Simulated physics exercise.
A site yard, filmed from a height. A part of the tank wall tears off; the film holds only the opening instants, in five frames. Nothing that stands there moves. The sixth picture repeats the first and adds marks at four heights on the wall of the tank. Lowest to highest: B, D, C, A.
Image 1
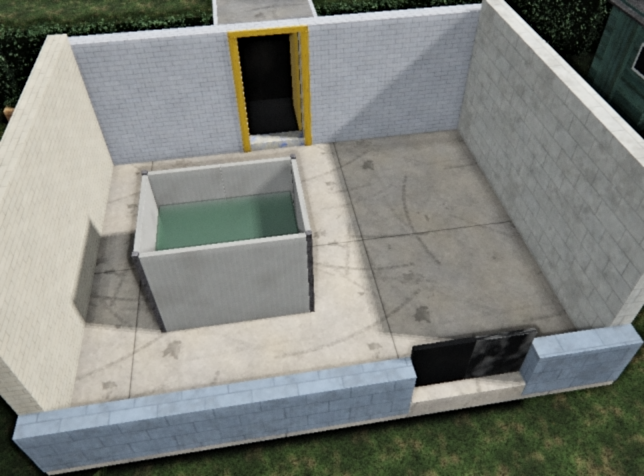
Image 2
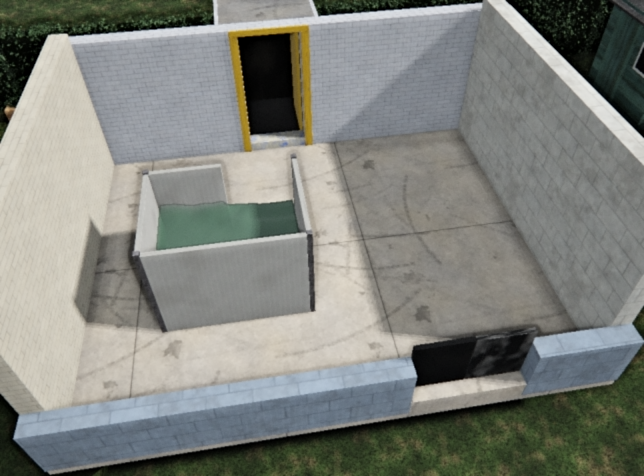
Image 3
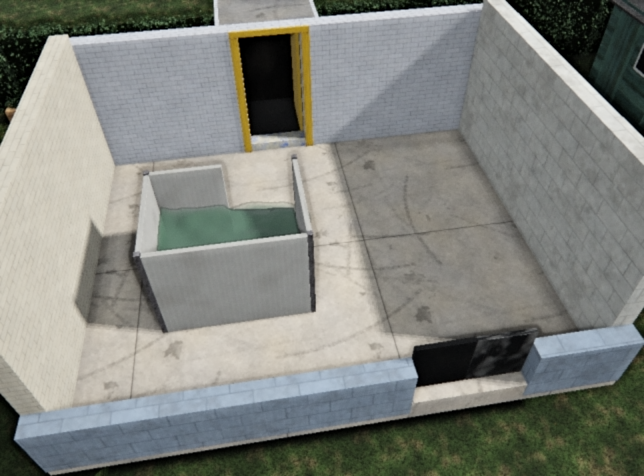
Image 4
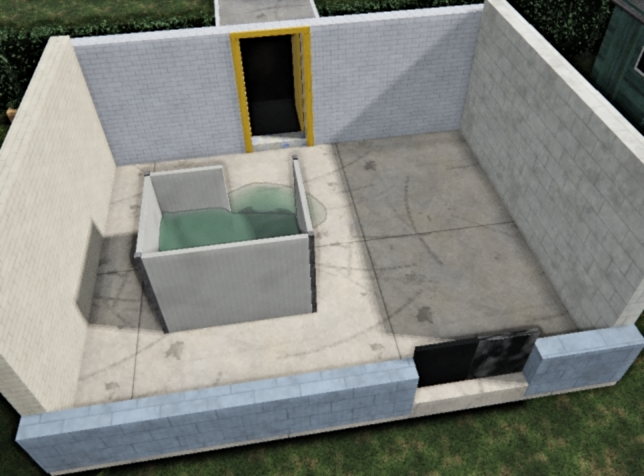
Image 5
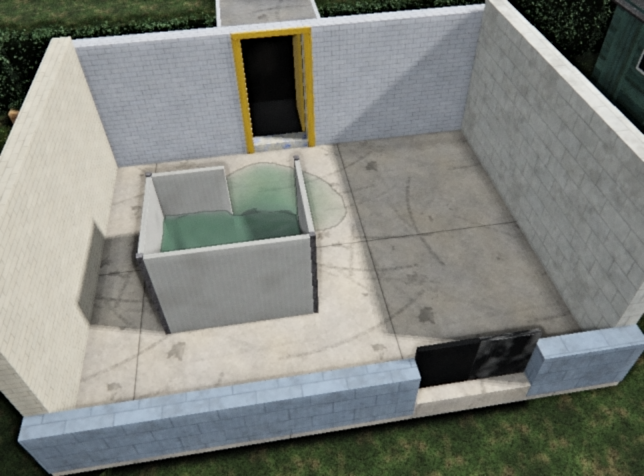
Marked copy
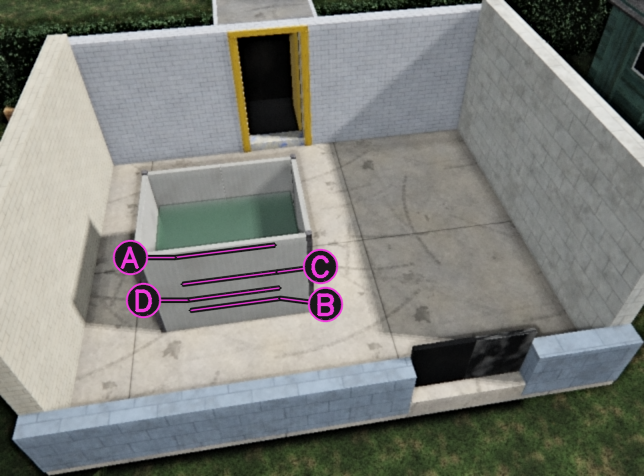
A walled yard with a yellow doorway held a tank of still green water until part of its back wall disappeared, and then the water flowed out through the gap, spreading across the floor behind and to the right.
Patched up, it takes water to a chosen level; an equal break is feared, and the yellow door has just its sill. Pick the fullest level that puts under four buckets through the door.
Go for B.
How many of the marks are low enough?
One of the four.
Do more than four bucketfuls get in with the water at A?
Yes, it does.
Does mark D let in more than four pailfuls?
Yes.
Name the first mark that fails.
The answer is D.
On the marked copy, A at (225, 251); B at (236, 304); C at (230, 278); D at (233, 294); from the bottom up B, D, C, A.
If A is chosen, dozens of bucketfuls pour in.
If B is chosen, a bucket or two gets in.
If C is chosen, dozens of bucketfuls pour in.
If D is chosen, about 9 bucketfuls get in.
